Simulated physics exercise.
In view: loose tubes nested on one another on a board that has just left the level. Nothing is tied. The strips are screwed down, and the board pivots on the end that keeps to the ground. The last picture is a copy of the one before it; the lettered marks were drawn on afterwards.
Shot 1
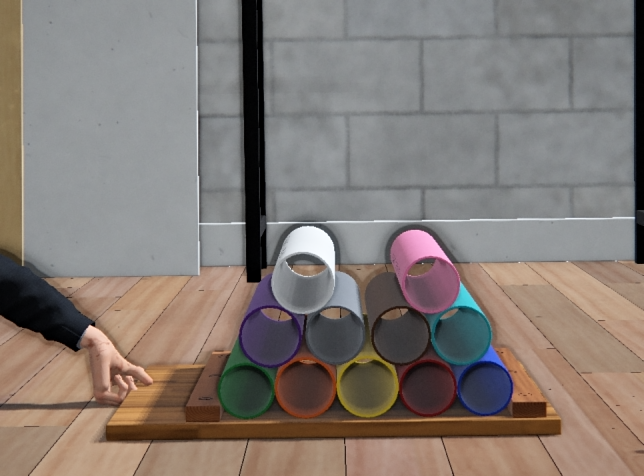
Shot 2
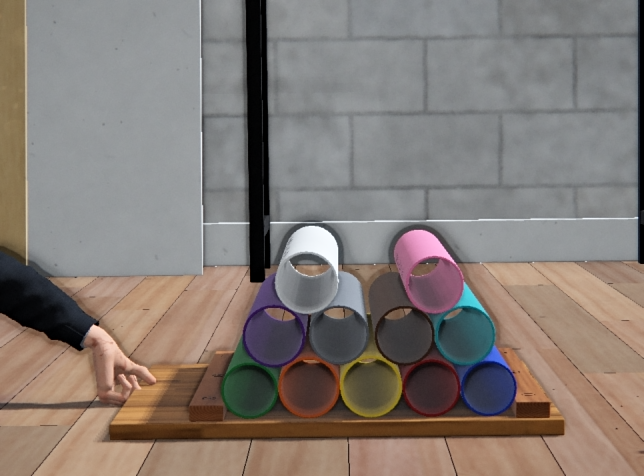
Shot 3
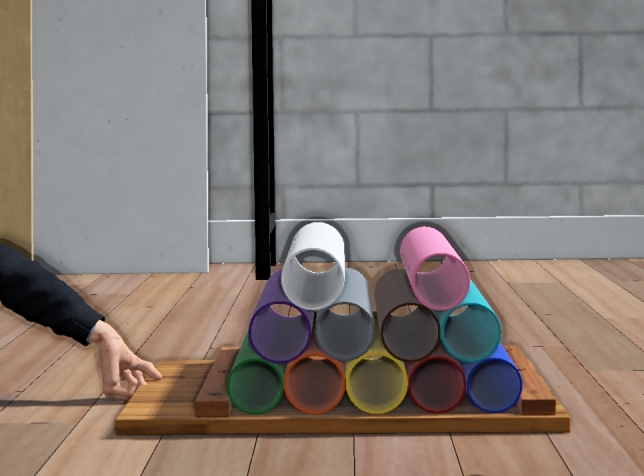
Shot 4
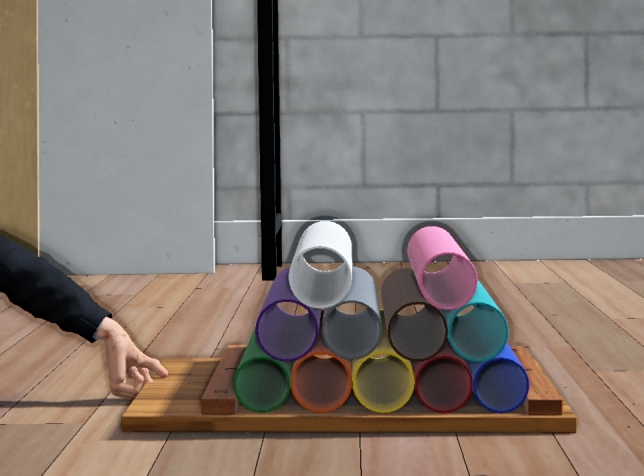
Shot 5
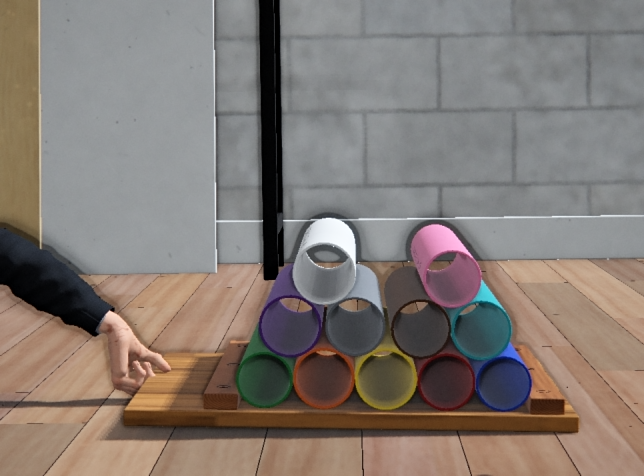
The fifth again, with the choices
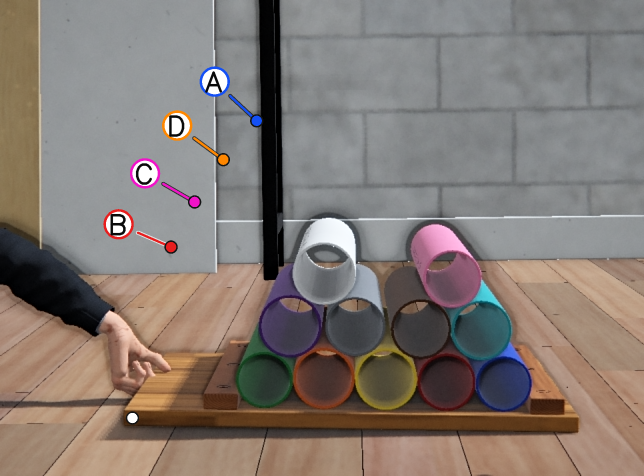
We see a hand at the left end of a wooden board holding colourful tubes stacked in three rows, with white and pink ones on top. The whole view shifts slightly rightward, while the tubes stay in the same arrangement.
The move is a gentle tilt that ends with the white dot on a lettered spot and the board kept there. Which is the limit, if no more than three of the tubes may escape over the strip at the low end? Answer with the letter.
Lift it to B and no more.
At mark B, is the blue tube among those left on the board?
Yes, with B.
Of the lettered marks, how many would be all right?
One of the four.
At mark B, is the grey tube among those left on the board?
The grey tube: Yes.
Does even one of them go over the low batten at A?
At A: Yes.
On the marked copy, A at (257, 121); B at (171, 247); C at (195, 202); D at (223, 160); the white dot at (132, 418).
Following B. Soon after the start, board at 15°.
Later, board at 24°.
In the end, board at 24°, two over the low batten (turquoise, pink).
As for the rest, A eleven over the low batten; C five over the low batten; D eleven over the low batten.
